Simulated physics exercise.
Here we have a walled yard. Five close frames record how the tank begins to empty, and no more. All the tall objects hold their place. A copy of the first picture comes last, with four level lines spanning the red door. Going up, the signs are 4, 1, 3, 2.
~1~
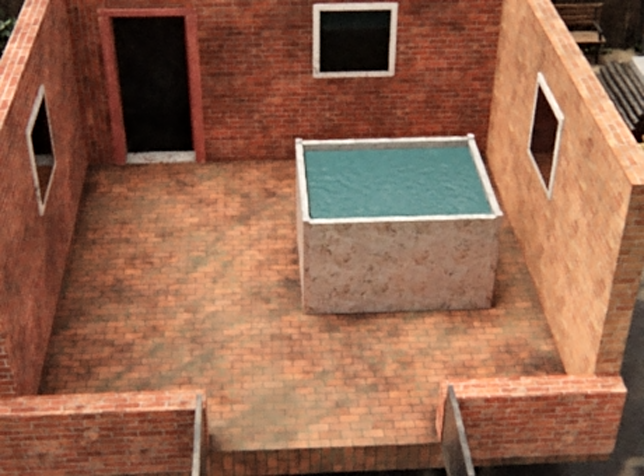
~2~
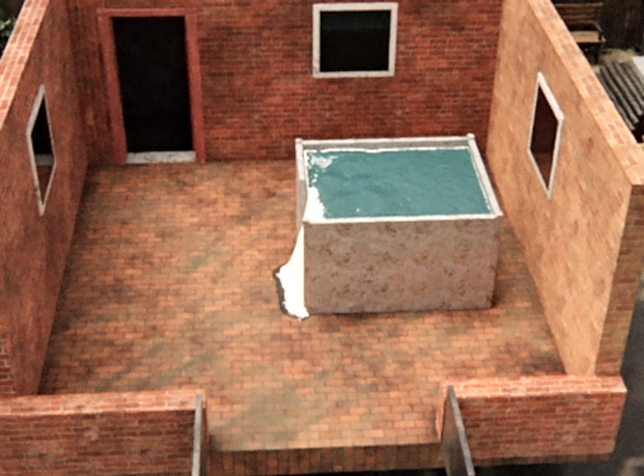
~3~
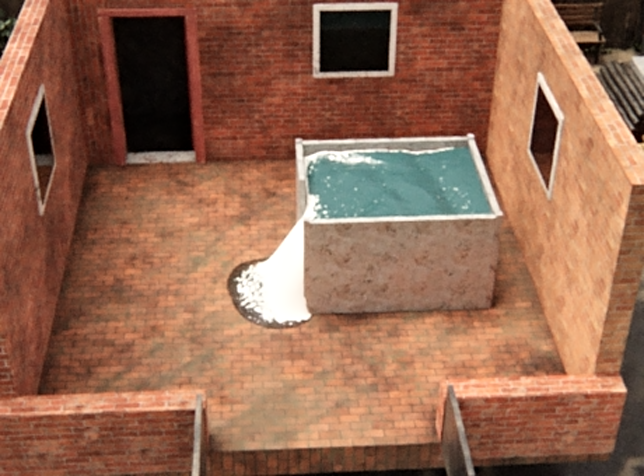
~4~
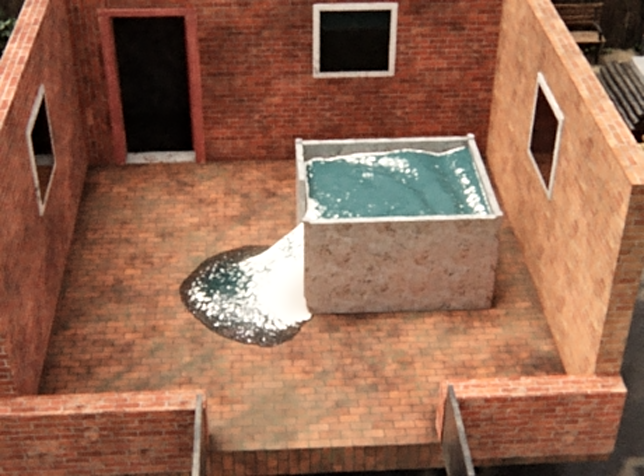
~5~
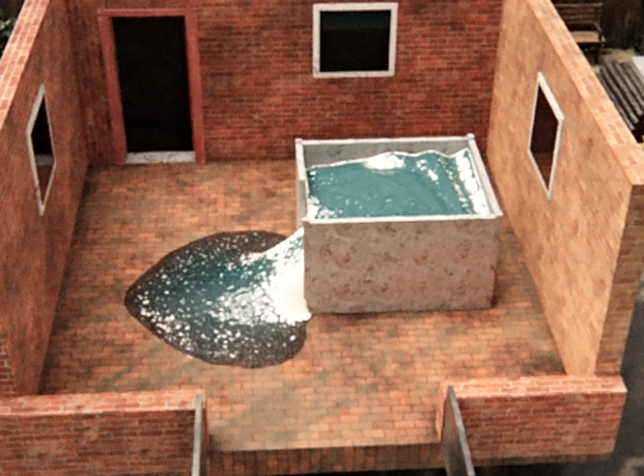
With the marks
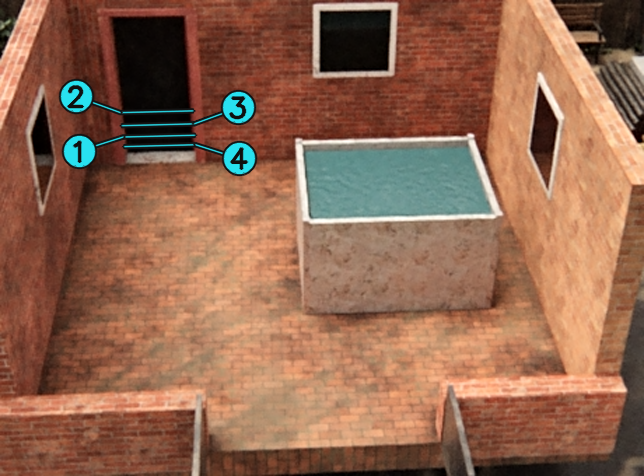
Water pours from the left side of a raised tank and spreads leftward across the brick yard.
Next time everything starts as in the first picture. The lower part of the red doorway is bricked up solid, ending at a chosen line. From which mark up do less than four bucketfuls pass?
4 is the one.
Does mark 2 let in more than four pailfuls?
No.
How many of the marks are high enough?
All four.
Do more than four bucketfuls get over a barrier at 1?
No.
On the marked copy, 1 at (159, 136); 2 at (156, 111); 3 at (158, 124); 4 at (160, 145); from the bottom up 4, 1, 3, 2.
With 1, nothing gets over.
With 2, nothing gets over.
With 3, nothing gets over.
With 4, a splash gets over, under a bucket.
